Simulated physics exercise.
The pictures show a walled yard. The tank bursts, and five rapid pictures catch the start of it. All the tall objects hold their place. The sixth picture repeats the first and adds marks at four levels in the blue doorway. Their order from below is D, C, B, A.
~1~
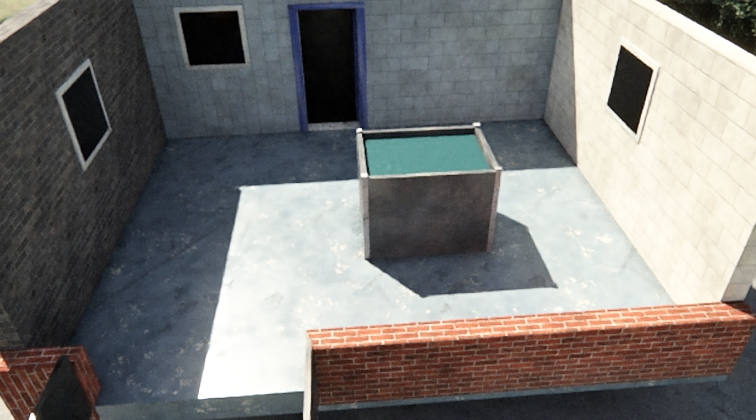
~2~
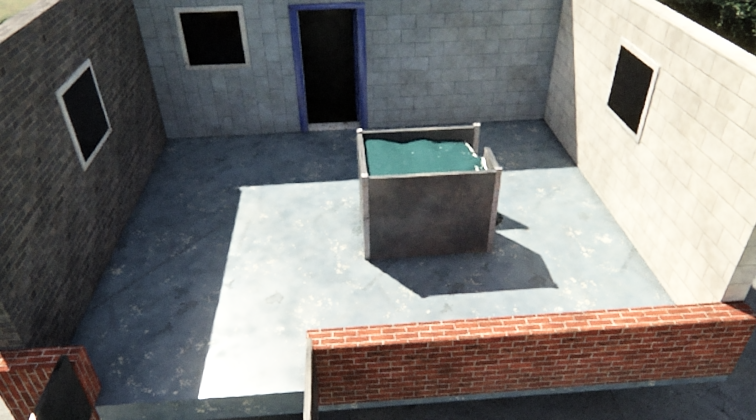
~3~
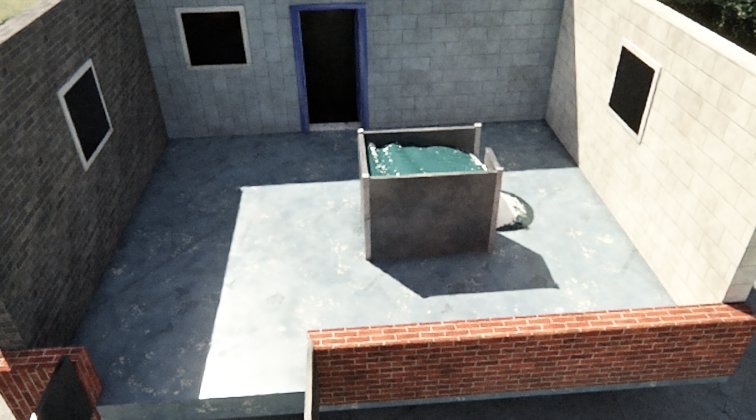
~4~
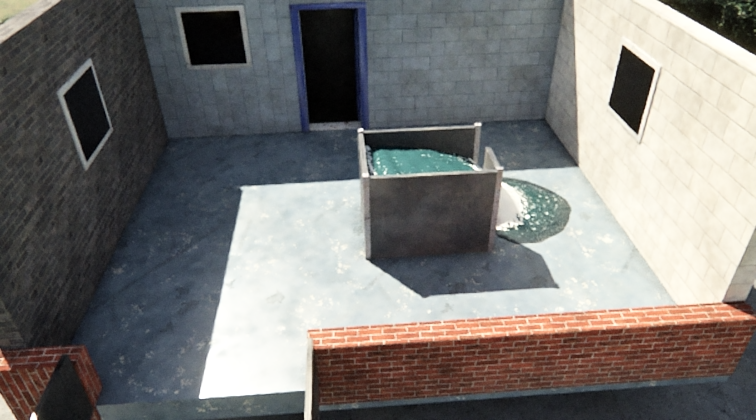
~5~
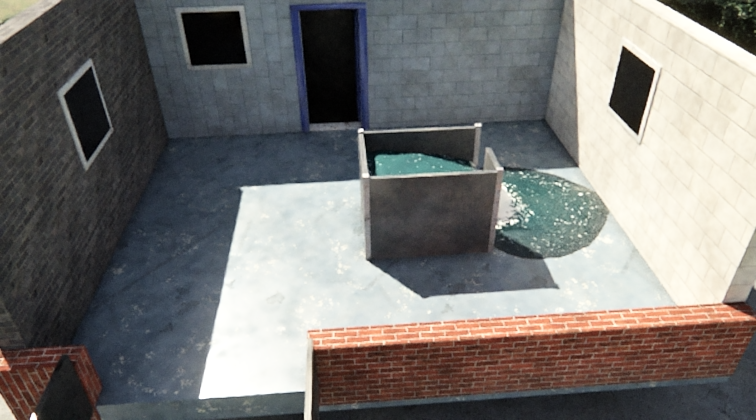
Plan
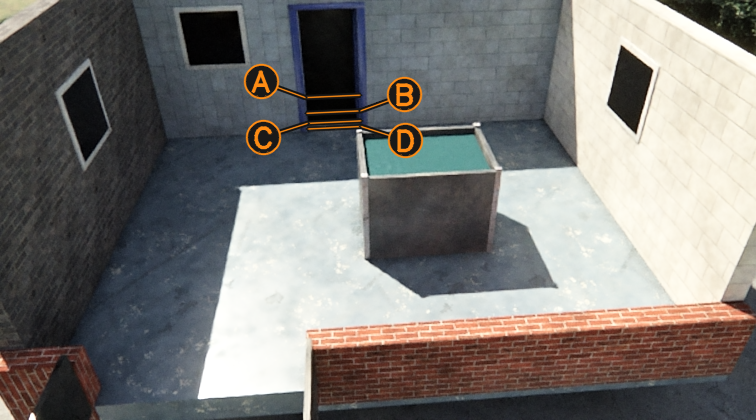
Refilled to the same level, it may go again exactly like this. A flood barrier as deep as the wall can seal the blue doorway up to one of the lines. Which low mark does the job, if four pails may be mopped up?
The limit is D.
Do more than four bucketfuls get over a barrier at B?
No, not at all.
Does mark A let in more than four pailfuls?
No, that is safe.
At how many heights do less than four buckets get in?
All of them.
On the marked copy, A at (332, 96); B at (333, 112); C at (334, 122); D at (334, 127); from the bottom up D, C, B, A.
For mark A, nothing gets over.
For mark B, nothing gets over.
For mark C, nothing gets over.
For mark D, nothing gets over.
